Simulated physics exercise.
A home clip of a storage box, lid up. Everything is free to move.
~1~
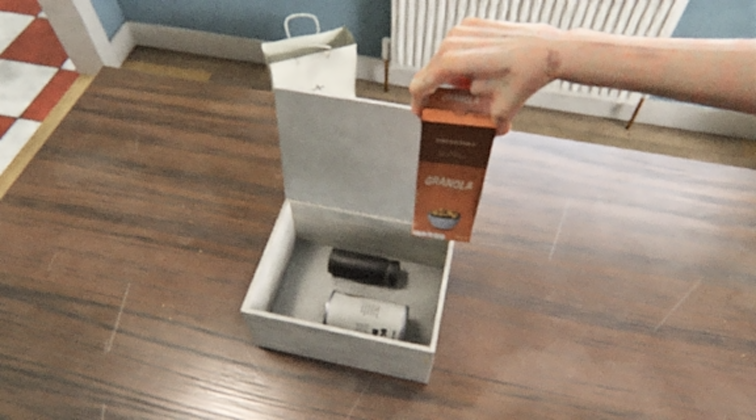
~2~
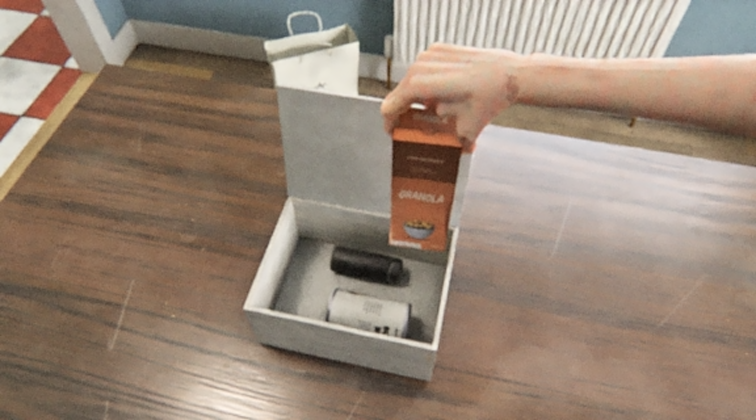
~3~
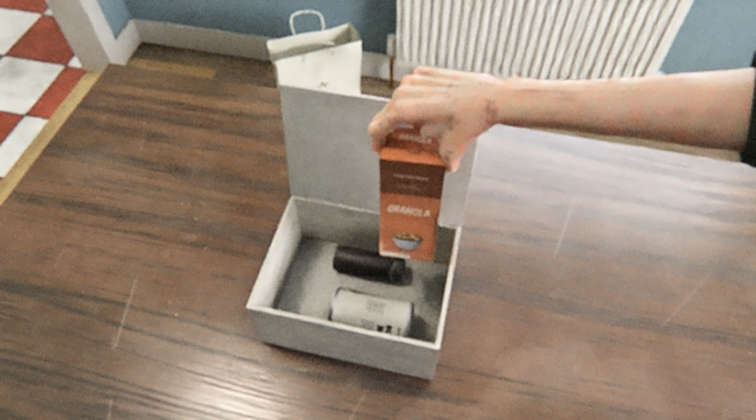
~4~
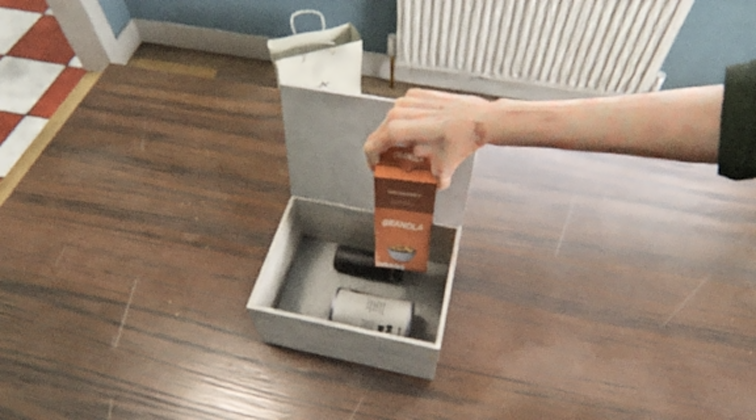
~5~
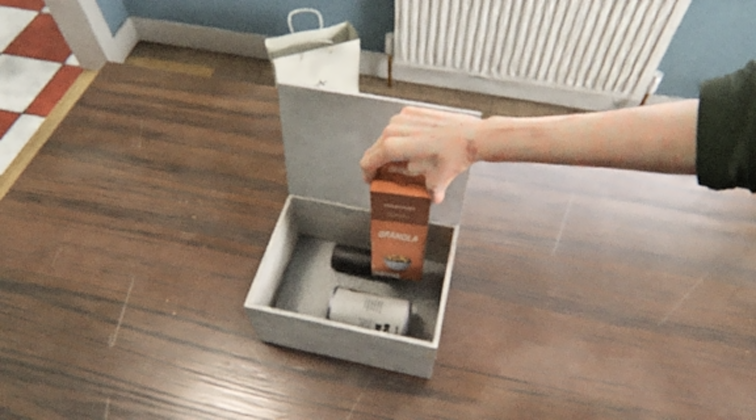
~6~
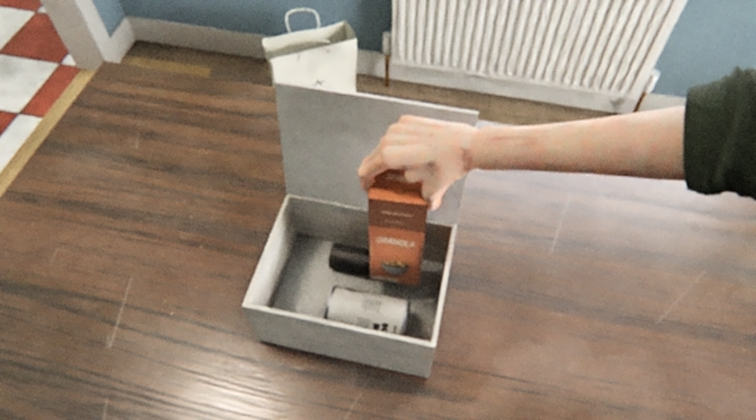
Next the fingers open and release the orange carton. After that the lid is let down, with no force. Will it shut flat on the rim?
The lid will not close.
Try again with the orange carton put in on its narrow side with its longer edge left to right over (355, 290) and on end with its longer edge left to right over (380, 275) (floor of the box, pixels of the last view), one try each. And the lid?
In the first case it closes; in the second case it will not close.
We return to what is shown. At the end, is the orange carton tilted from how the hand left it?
It ends up tilted.
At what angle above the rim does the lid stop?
Some 18° above the rim.
Then, 0.50 s past the last view, orange carton rocked 52° from its first pose near (399, 292); black shaker displaced a little.
Then, 1.50 s past the last view, lid 69° above the rim; orange carton rocked 56° from its first pose near (400, 293); black shaker displaced a little.
Then, 1.80 s past the last view, lid 32° above the rim; orange carton rocked 56° from its first pose near (400, 293); black shaker displaced a little.
Finally, lid 18° above the rim; down or leaning hard in the box, orange carton; the other 2 still in place. Final places as the last picture's camera would see them, orange carton near (400, 293).
